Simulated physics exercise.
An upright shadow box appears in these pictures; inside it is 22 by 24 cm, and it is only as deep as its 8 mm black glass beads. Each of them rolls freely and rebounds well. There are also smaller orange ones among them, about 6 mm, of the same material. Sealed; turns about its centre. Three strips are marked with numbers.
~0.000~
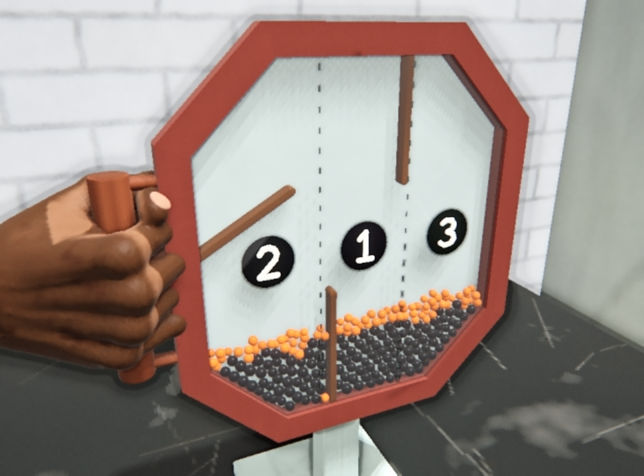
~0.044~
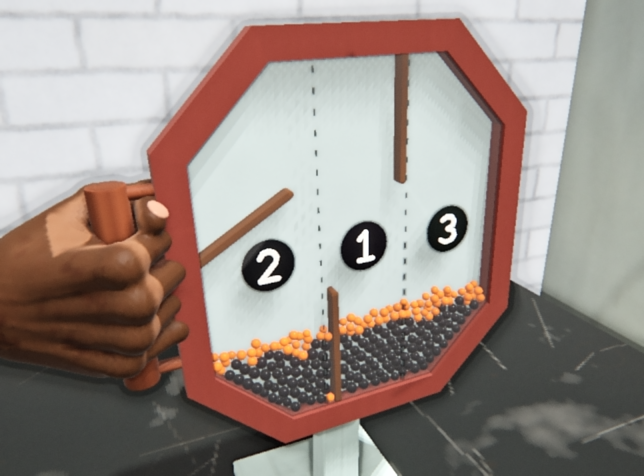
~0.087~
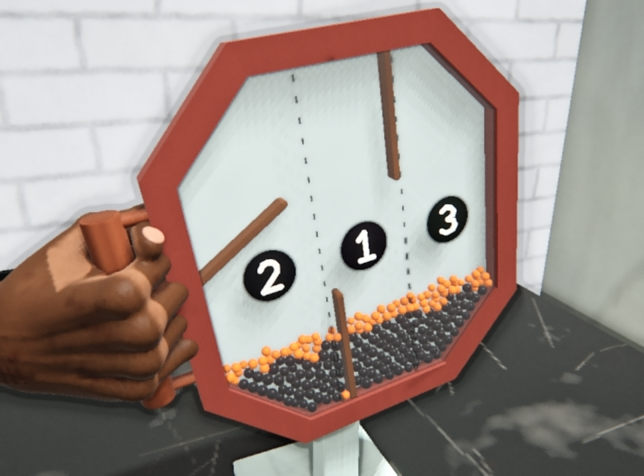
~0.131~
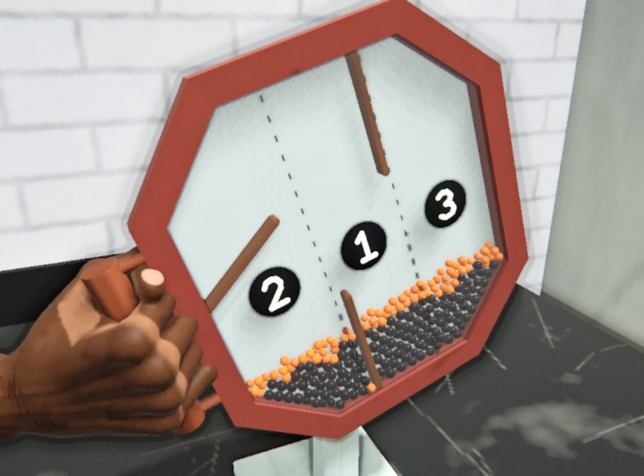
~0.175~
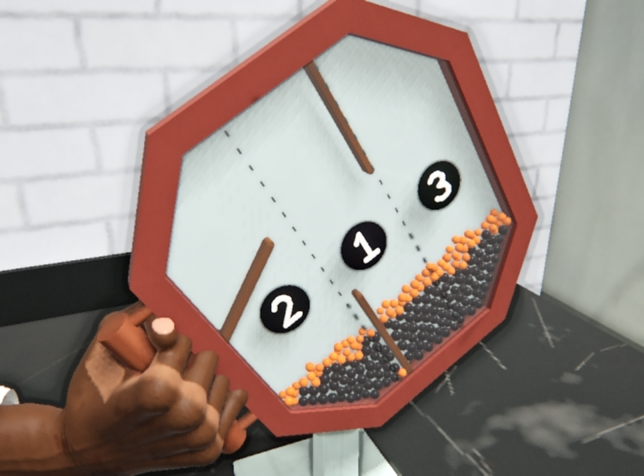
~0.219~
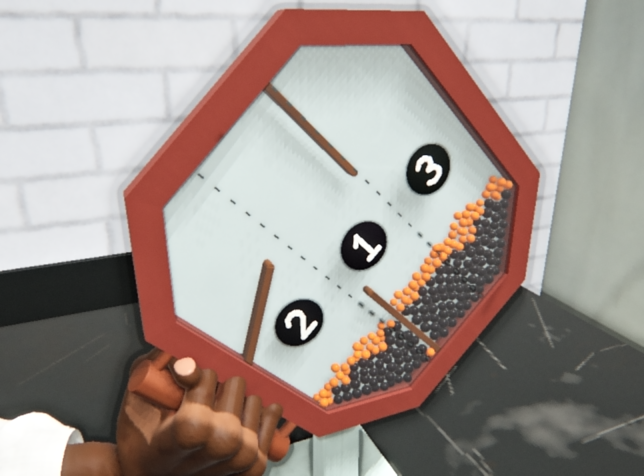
On a dark marbled counter by a white brick wall, a hand on a handle turns a red octagonal box anticlockwise, slightly at first, then further, as the black and smaller orange beads inside shift toward the right side.
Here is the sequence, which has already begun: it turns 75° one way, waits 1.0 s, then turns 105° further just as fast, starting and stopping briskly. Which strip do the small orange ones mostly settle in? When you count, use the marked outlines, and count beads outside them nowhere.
Mostly in 2.
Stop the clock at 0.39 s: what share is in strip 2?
About 35 percent.
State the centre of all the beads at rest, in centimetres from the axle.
Right: About 2 cm; below: About 8 cm.
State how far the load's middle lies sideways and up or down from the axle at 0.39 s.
About 7 cm right and 3 cm below.
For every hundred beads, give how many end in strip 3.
The answer is near 15 percent.
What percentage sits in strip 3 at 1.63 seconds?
It comes to close to 5 percent.
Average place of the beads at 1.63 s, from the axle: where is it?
About 7 cm right and 1 cm below.
After 0.39 s, it stands 75° anticlockwise; the beads' middle is 7 cm right of and 3 cm below the centre; no. 1, 35 %, no. 2, 35 %, no. 3, 30 %; small ones, no. 1, 35 %, no. 2, 35 %, no. 3, 30 %.
After 1.63 s, it stands 127° anticlockwise; the beads' middle is 7 cm right of and 1 cm below the centre; no. 1, 25 %, no. 2, 70 %, no. 3, 5 %; small ones, no. 1, 5 %, no. 2, 95 %.
After 1.88 s, it stands 180° anticlockwise; the beads' middle is 4 cm right of and 3 cm below the centre; no. 1, 25 %, no. 2, 60 %, no. 3, 15 %; small ones, no. 1, 10 %, no. 2, 90 %.
Settled by 2.9 s, it stands 180° anticlockwise; no. 1, 45 %, no. 2, 40 %, no. 3, 15 %; small ones, no. 1, 30 %, no. 2, 70 %.
